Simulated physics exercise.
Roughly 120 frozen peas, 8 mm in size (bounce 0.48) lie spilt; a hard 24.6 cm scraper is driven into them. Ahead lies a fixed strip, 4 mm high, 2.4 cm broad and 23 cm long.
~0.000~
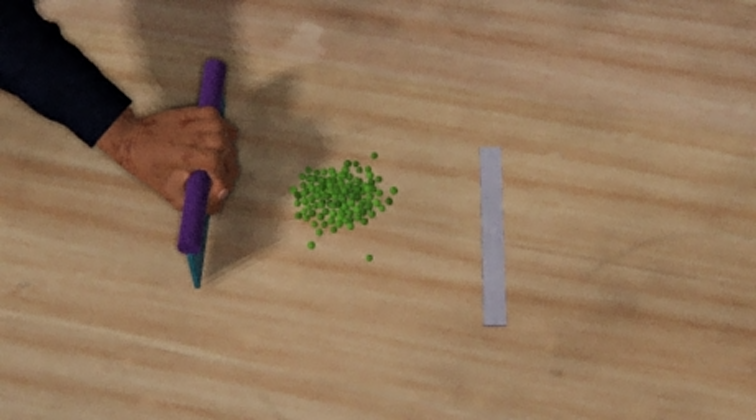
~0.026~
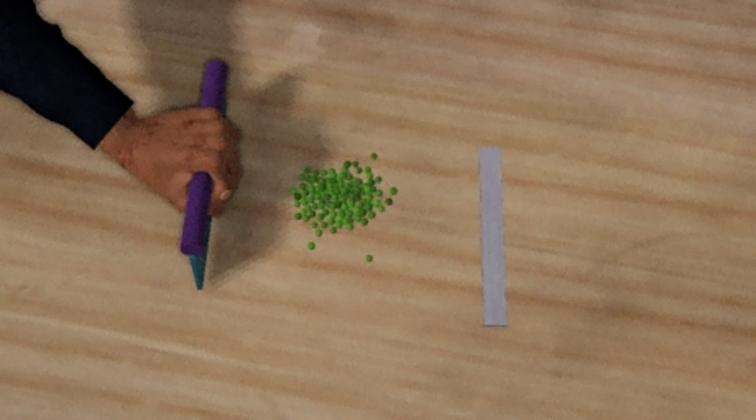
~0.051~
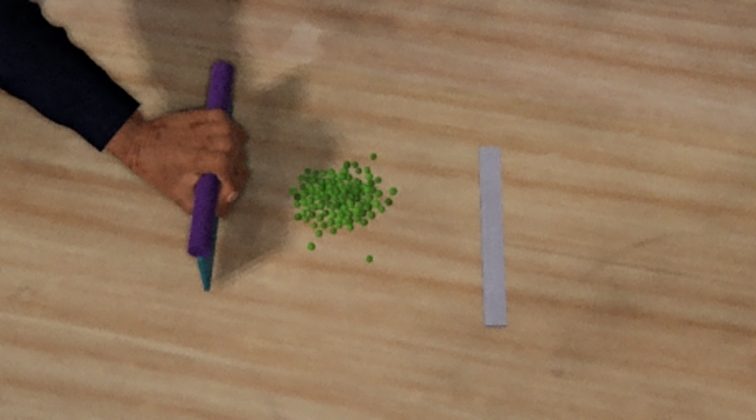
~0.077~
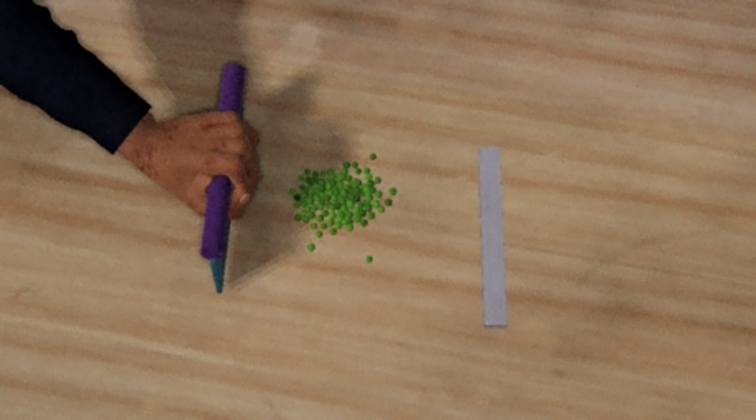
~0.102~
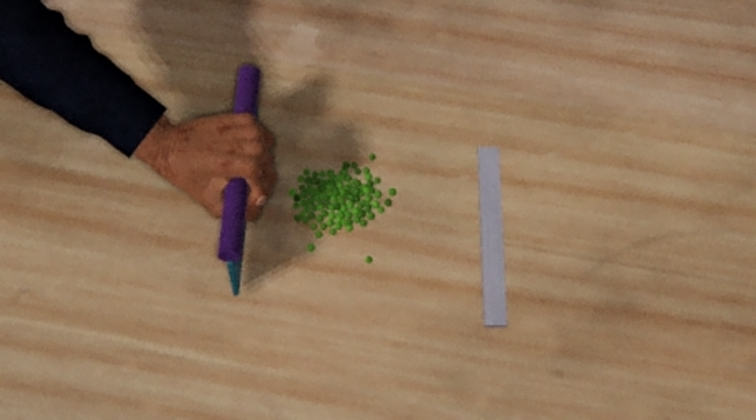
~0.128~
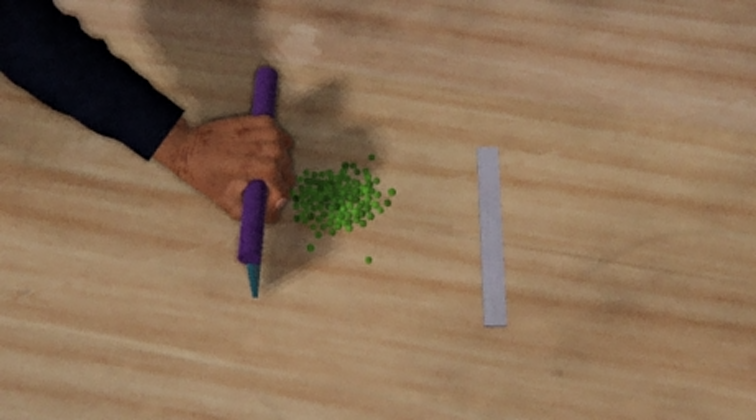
A hand holding a purple and teal scraper slides it right toward scattered green peas.
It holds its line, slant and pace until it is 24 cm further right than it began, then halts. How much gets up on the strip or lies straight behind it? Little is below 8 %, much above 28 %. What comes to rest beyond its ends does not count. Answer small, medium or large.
On or straight behind the strip: Medium.
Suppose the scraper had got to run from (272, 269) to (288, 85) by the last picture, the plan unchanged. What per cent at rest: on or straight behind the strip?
Over 25.
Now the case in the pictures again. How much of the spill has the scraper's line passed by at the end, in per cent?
Roughly 0 per cent.
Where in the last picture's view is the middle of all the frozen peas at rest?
Around (476, 211).
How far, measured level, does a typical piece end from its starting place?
Some 16 cm.
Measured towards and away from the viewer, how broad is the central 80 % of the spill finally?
Roughly 20 cm.
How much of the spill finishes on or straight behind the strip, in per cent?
Some 20 per cent.
After 0.30 s, scraper 20 cm from its start, spill 14 cm wide; elsewhere 100 %.
After 0.46 s, scraper 24 cm from its start, spill 20 cm wide; on or straight behind the strip 20 %, elsewhere 80 %.
After 0.61 s, scraper 24 cm from its start, spill 25 cm wide; on or straight behind the strip 20 %, elsewhere 80 %.
In the end, at 1.6 s, on or straight behind the strip 20 %, elsewhere 80 %.
